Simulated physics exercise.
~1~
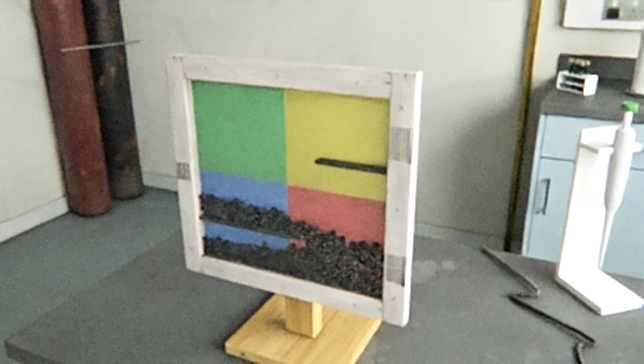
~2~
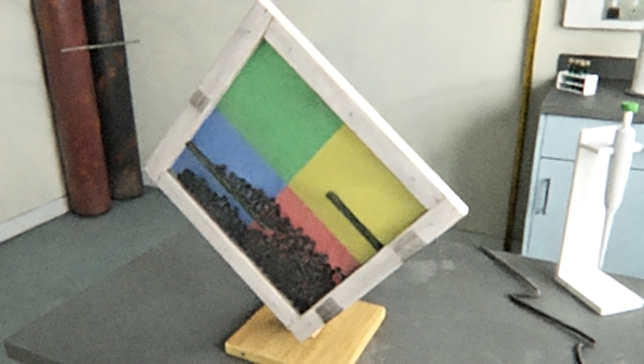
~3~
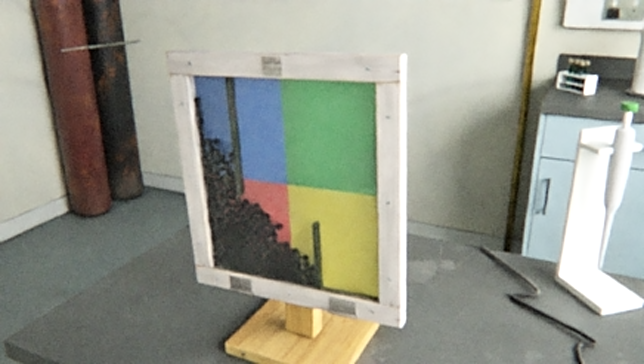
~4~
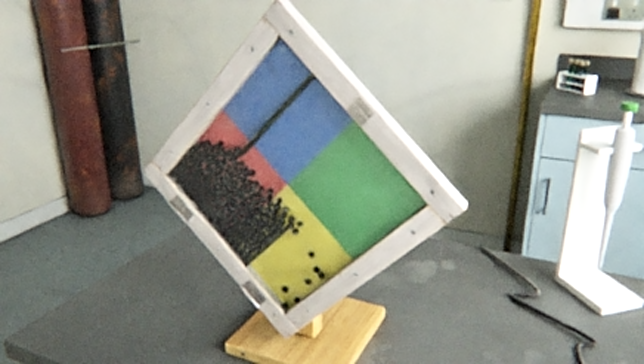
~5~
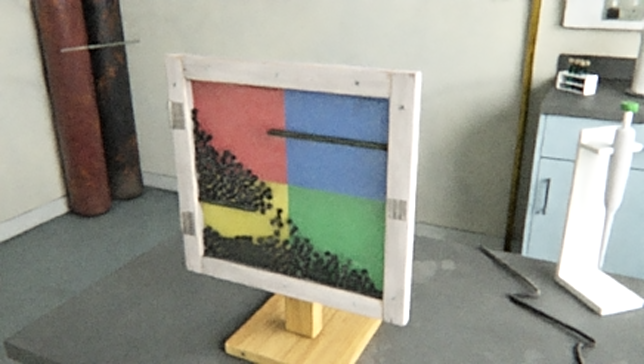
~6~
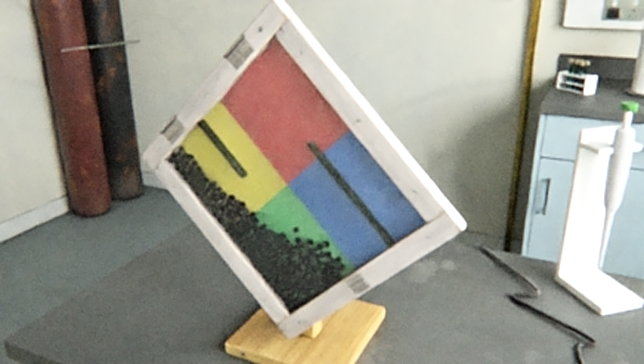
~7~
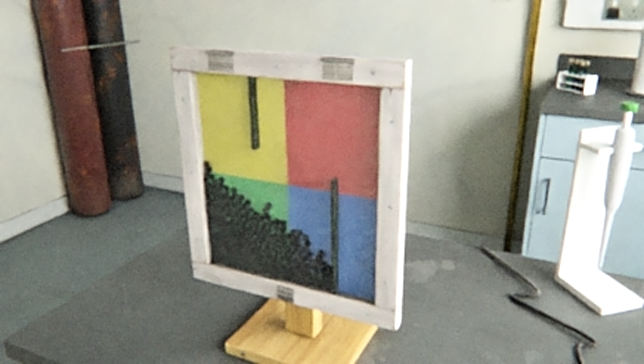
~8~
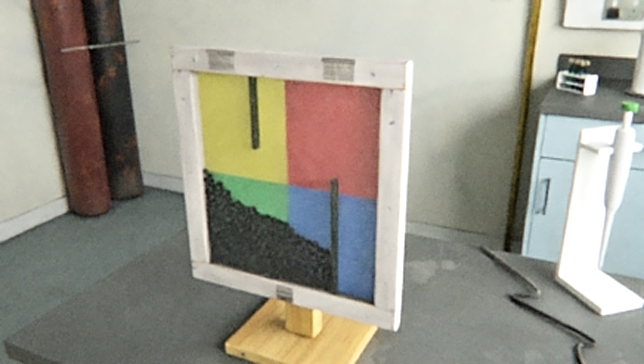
A square framed case turns clockwise, tumbling its black beads until they settle across green and blue.
